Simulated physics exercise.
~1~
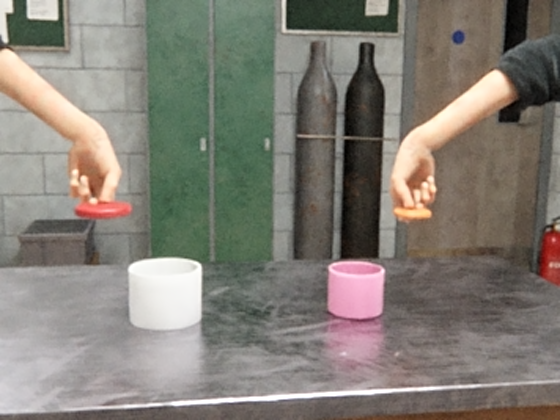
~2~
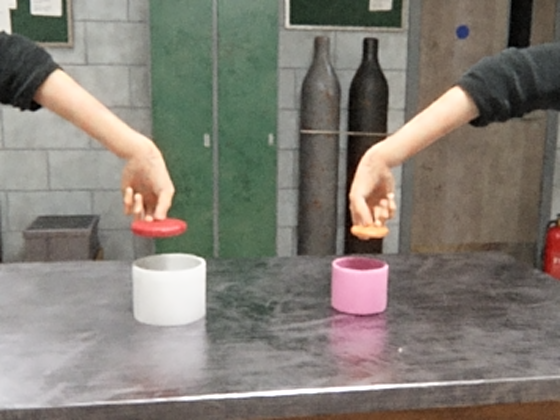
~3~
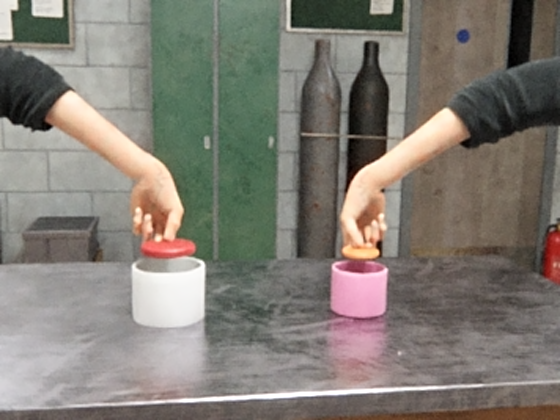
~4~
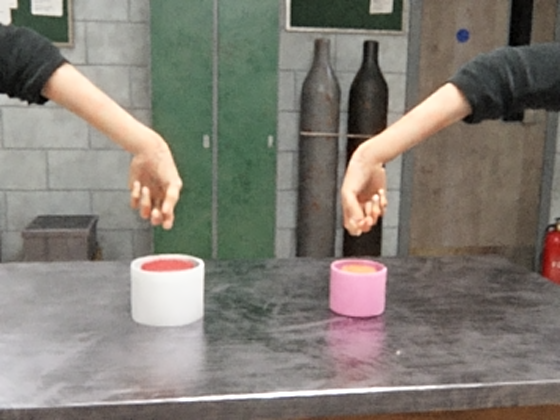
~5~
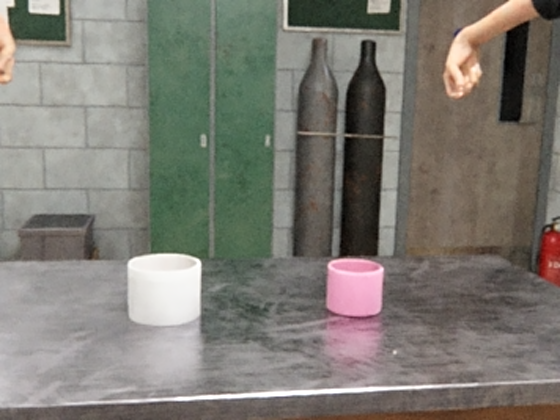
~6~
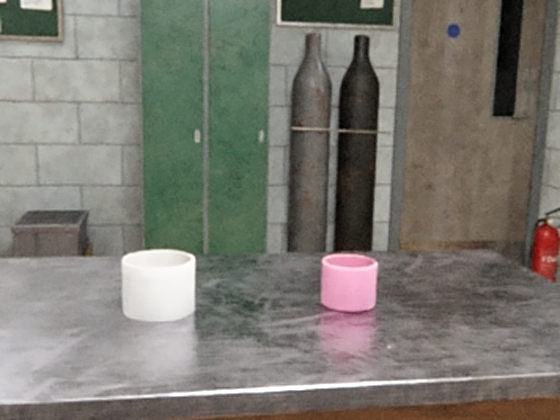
To begin with, two hands hold small discs above a dark tabletop, a red one over a white cup on the left and an orange one over a smaller pink cup on the right. The hands move inward and lower the lids toward the open rims. Once the fingers let go, neither lid rests on top, and both slip down past the rims. The red and orange surfaces show briefly just inside the openings as the hands draw back. Finally, the hands leave, and the two cups stand alone with both lids out of sight inside.
